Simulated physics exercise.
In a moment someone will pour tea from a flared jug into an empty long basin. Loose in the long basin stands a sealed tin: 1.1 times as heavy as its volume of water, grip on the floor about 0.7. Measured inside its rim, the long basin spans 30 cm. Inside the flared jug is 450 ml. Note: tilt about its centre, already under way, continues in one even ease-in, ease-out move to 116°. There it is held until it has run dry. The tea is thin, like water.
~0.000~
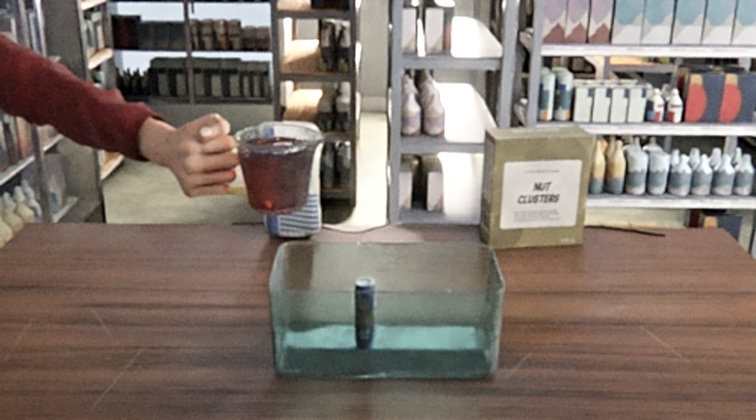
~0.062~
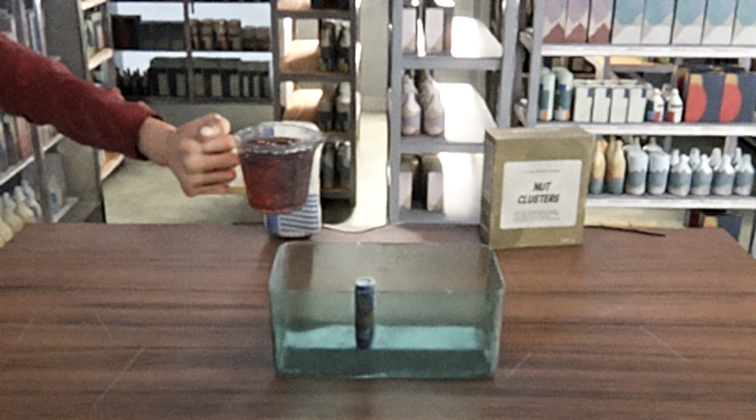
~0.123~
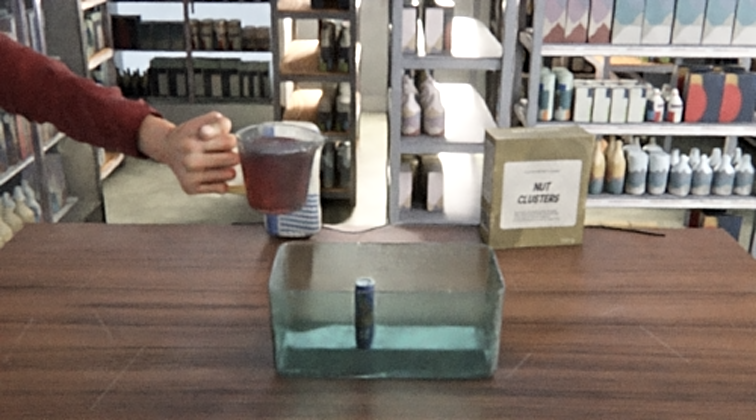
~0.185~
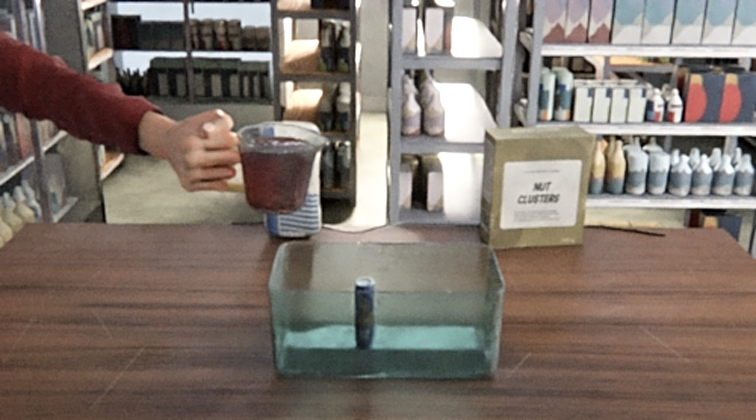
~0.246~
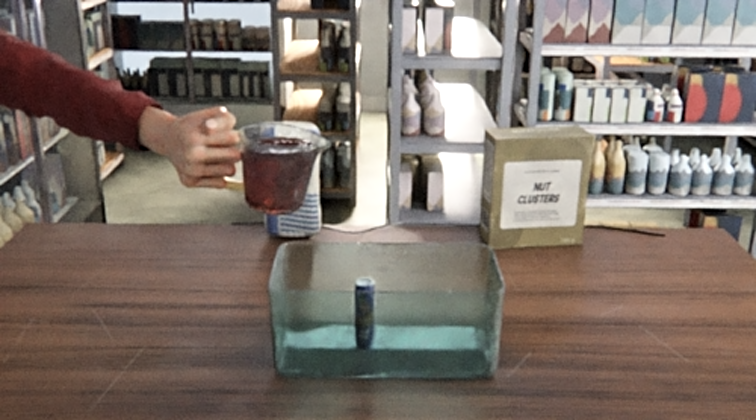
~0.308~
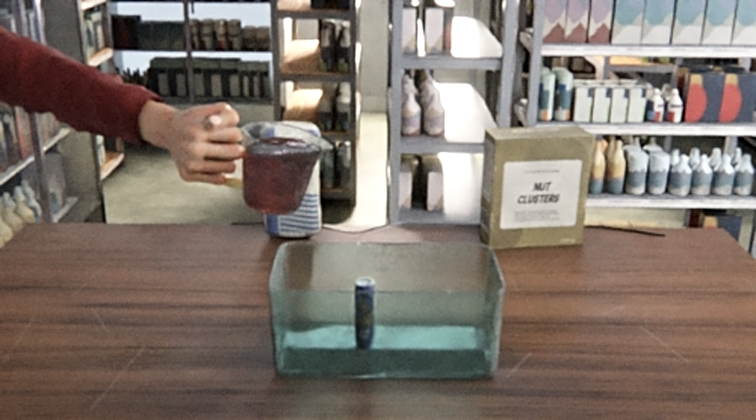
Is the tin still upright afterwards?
It will stay erect.
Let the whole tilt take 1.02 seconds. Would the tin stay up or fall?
With that tilt, the tin tips.
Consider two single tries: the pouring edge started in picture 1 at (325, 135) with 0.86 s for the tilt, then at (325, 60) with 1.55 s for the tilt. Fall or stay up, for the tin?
The tin overturns the first time and stays vertical the second time.
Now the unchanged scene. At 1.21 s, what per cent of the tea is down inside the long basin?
About 84 per cent.
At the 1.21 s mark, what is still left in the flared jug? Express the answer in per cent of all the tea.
8 %.
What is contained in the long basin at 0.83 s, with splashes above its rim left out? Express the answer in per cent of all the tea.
I'd put it near 14 percent.
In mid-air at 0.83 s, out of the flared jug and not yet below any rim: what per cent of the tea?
About 20 per cent.
Then, 0.83 s in, the tilt is 65° and 66 per cent is still to pour; the tin stands where it began.
Then, 1.21 s in, the tilt is 103° and 8 per cent is still to pour; the tin stands where it began.
Then, 1.61 s in, the tilt is 116° and 0 per cent is still to pour; the tin leans 4°.
Then, 2.05 s in, the tilt is 116° and 0 per cent is still to pour; the tin stands where it began.
Finally, the tin stands where it began.
